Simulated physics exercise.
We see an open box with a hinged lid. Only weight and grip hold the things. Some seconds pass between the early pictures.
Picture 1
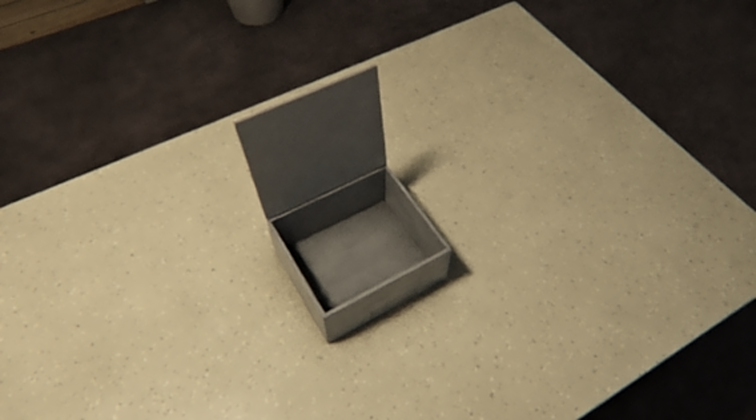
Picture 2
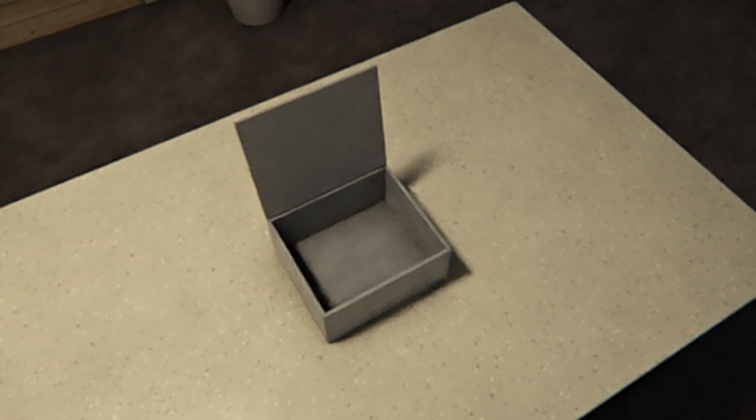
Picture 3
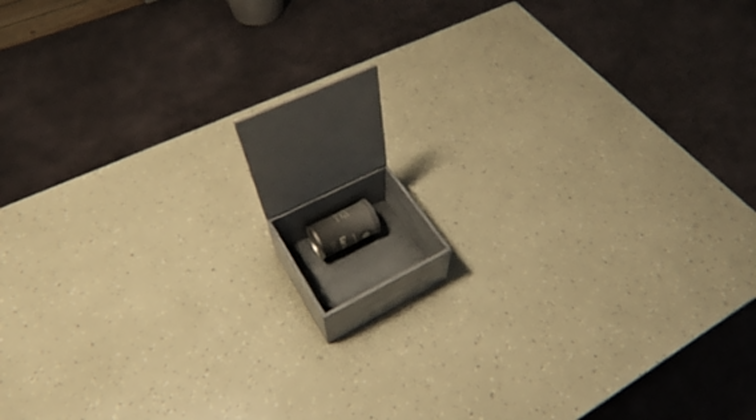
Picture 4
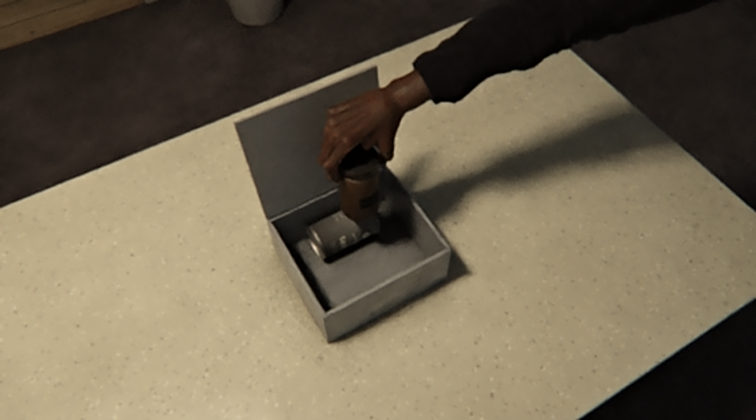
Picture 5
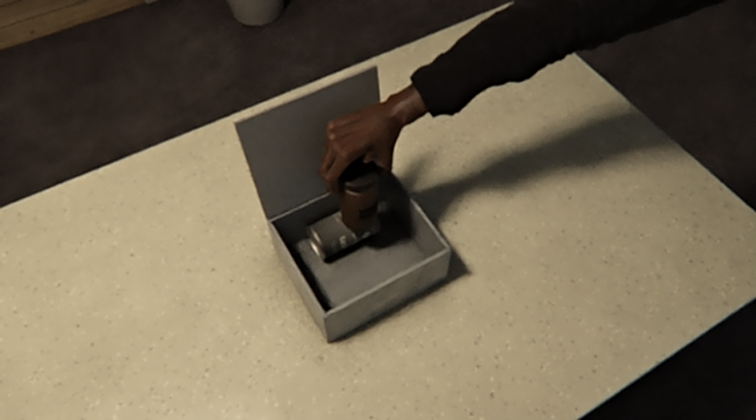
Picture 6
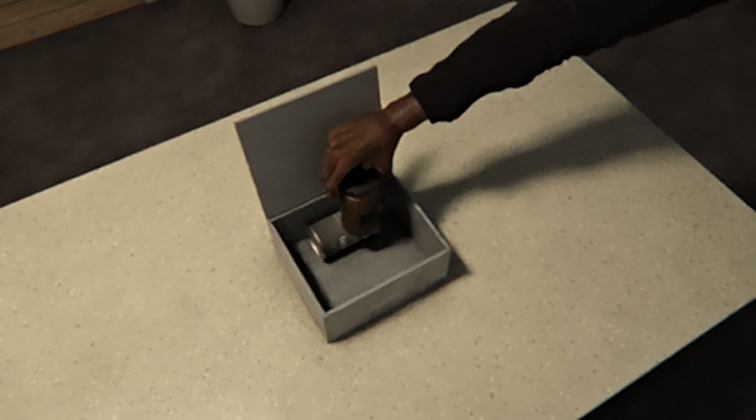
On a pale speckled countertop, a grey box with a hinged lid stands open and empty. A grey tin then appears lying on its side inside it. A hand reaches in from the upper right holding a brown jar and lowers it slightly beside the tin, still gripping it.
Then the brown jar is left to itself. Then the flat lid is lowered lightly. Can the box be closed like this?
In the end the lid stays ajar.
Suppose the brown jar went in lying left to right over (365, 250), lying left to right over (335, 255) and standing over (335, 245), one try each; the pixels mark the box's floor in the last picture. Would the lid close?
First, it closes; second, it sits on the rim; third, it stays ajar.
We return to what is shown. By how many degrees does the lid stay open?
Some 10° above the rim.
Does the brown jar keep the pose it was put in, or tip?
The brown jar tips.
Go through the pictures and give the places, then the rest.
In the first frame, the last thing is not in view yet.
In the second frame, the last thing is not in view yet.
In the third frame, the last thing is not in view yet; grey tin (343, 229).
The fourth frame shows still above its spot; brown jar (359, 183); grey tin (343, 229).
The fifth frame shows still above its spot; brown jar (359, 194); grey tin (343, 229).
The sixth frame shows put in, still held; brown jar (359, 200).
Then, 1.30 s on from there, lid 85° above the rim; brown jar turned 66° from how it was put near (378, 246).
Then, 1.70 s on from there, lid 49° above the rim; brown jar turned 66° from how it was put near (378, 246).
In the end, lid 11° above the rim; toppled in the box, brown jar; grey tin unmoved. At the end, from the last picture's camera, brown jar near (378, 246).
